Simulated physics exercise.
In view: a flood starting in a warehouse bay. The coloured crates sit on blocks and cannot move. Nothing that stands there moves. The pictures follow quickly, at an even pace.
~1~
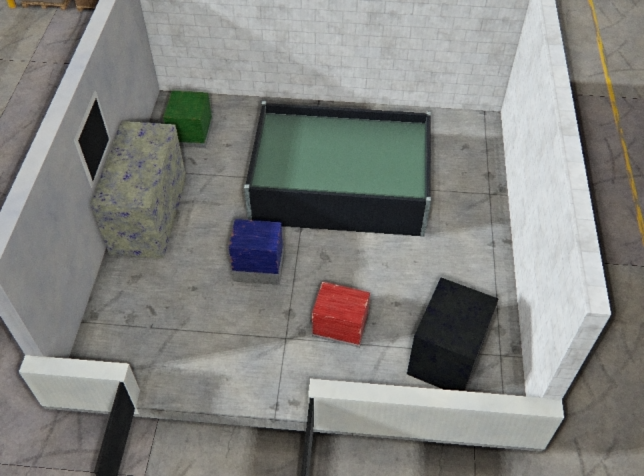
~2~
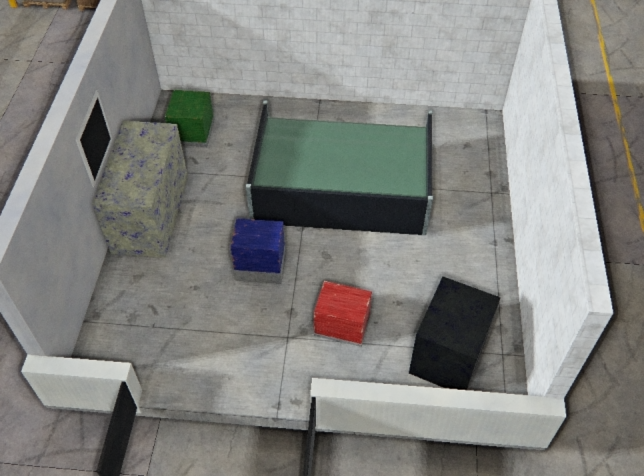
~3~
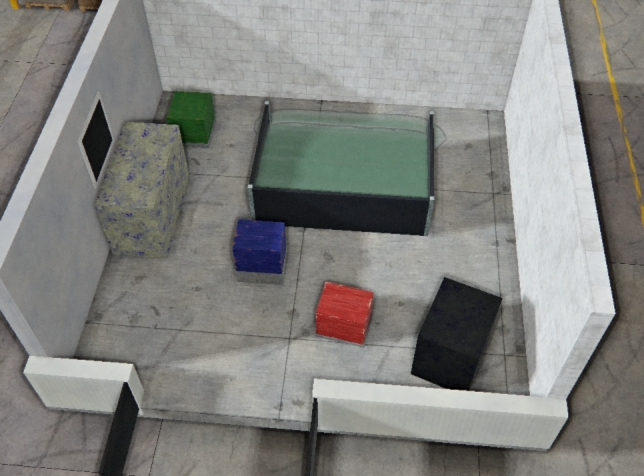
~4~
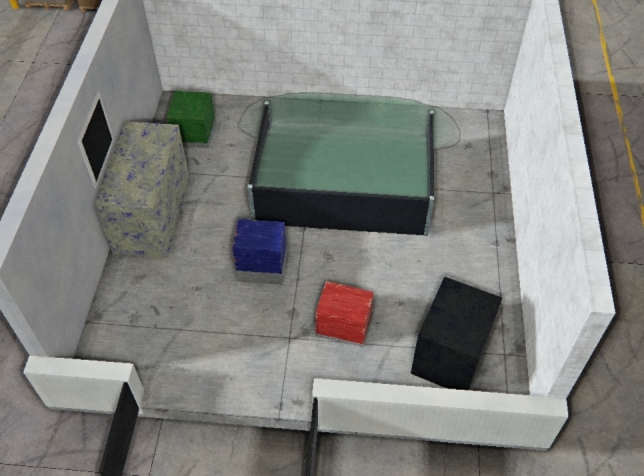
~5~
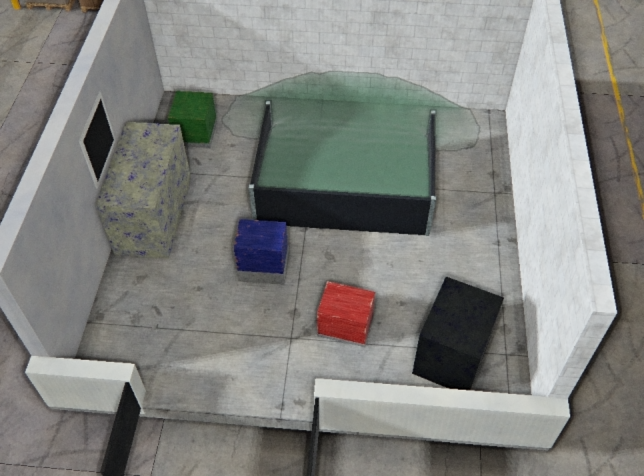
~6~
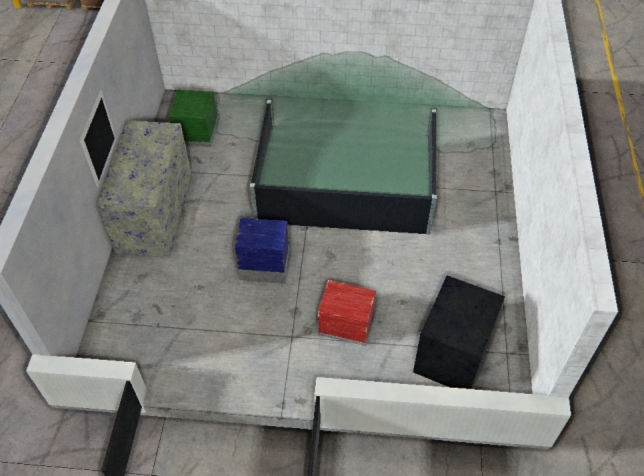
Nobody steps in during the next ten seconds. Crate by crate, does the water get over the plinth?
One by one: The blue crate stays dry; the green crate gets wet; the red crate gets wet.
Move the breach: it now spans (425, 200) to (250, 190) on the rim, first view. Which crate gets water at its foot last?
I say the green crate.
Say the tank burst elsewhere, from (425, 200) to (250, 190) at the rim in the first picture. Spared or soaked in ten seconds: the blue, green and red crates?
In short: The blue one takes water; the green one is topped; the red one is wetted.
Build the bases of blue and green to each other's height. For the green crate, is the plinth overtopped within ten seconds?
The green crate ends up wet.
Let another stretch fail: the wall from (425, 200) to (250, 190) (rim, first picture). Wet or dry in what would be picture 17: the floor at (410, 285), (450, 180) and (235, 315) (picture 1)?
In that order: Covered, not flooded, under water.
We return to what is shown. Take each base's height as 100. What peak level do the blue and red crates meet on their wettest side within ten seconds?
Near 50 and 270 in a hundred.
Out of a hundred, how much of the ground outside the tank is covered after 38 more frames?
Near 100 in a hundred.
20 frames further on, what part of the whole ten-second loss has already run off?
Roughly 0 per cent.
A moment on, water covers 20 % of the floor; the blue crate not reached, the green crate water round its plinth, the red crate not reached.
Next, water covers 40 % of the floor; the blue crate not reached, the green crate water round its plinth, the red crate not reached.
Then, water covers 70 % of the floor; the blue crate water round its plinth, the green crate water round its plinth, the red crate water round its plinth.
Later, water covers 100 % of the floor; the blue crate water round its plinth, the green crate water round its plinth, the red crate water round its plinth.
In the end, water covers 100 % of the floor; the blue crate stayed above the water, the green crate was topped, the red crate was topped.
